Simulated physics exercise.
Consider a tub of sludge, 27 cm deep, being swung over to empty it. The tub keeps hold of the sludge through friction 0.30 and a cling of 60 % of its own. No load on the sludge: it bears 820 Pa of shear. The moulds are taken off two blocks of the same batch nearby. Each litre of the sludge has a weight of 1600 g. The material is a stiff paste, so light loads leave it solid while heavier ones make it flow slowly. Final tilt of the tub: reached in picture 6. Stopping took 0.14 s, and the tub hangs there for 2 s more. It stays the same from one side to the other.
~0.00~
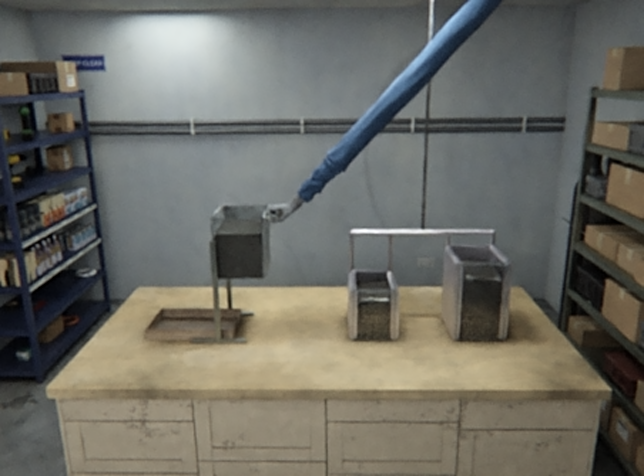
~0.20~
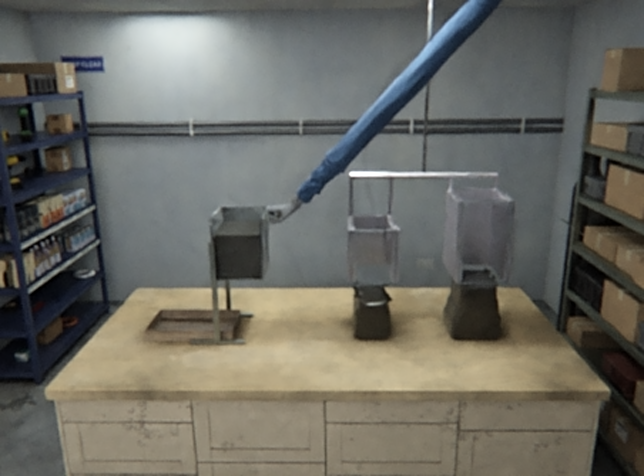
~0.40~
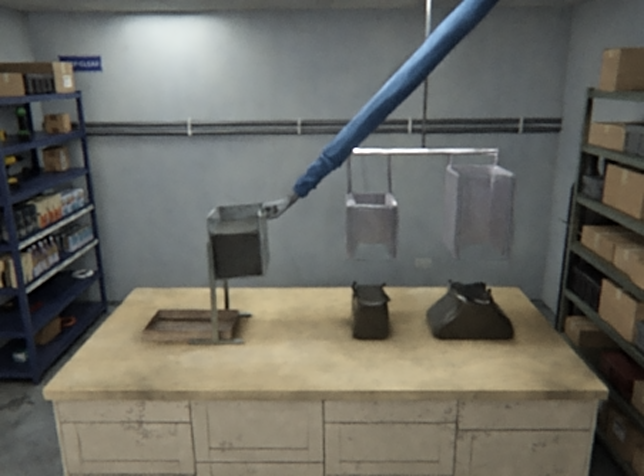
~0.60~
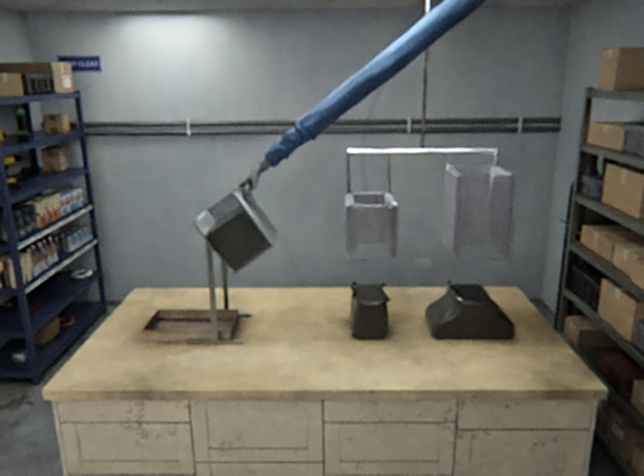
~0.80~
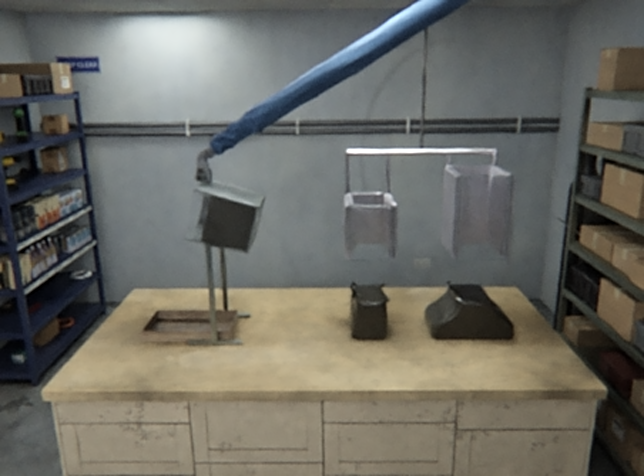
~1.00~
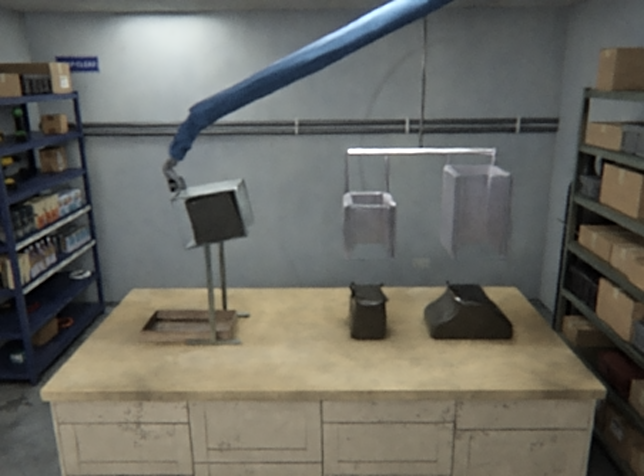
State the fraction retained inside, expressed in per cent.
Retained fraction: About 57 per cent.
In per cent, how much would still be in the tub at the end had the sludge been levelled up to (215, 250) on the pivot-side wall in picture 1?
I'd guess around 100 in a hundred.
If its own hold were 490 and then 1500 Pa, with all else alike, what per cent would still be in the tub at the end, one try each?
40 in a hundred, followed by 100 in a hundred.
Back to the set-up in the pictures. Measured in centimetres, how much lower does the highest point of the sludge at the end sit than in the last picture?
The top ends up some 11 cm below its level in the last picture.
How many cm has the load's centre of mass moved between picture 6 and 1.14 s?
Some 4 cm.
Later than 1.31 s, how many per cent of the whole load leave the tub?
Some 22 per cent.
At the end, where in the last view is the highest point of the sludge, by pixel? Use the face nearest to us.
It ends up highest close to (220, 219).
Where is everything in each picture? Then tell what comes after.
The first picture shows handle-side rim at (262, 218), tilt 0 degrees; top of the sludge at (256, 233); blocks stand 20 cm, 31 cm (left to right).
The second picture shows handle-side rim at (261, 219), tilt 0 degrees; top of the sludge at (254, 234); blocks stand 19 cm, 27 cm (left to right).
The third picture shows handle-side rim at (257, 215), tilt 4 degrees; top of the sludge at (253, 232); blocks stand 19 cm, 20 cm (left to right).
The fourth picture shows handle-side rim at (234, 195), tilt 35 degrees; top of the sludge at (243, 211); blocks stand 19 cm, 19 cm (left to right).
The fifth picture shows handle-side rim at (194, 191), tilt 75 degrees; top of the sludge at (213, 198); blocks stand 19 cm, 19 cm (left to right).
The sixth picture shows handle-side rim at (171, 201), tilt 101 degrees; top of the sludge at (225, 193); blocks stand 19 cm, 19 cm (left to right).
After 1.14 s, the tub is at 101 degrees and holds 100 %.
After 1.31 s, the tub is at 101 degrees and holds 79 %.
After 1.48 s, the tub is at 101 degrees and holds 61 %.
After 1.65 s, the tub is at 101 degrees and holds 57 %.
After 3.00 s, at the end, the tub is at 101 degrees and holds 57 %.
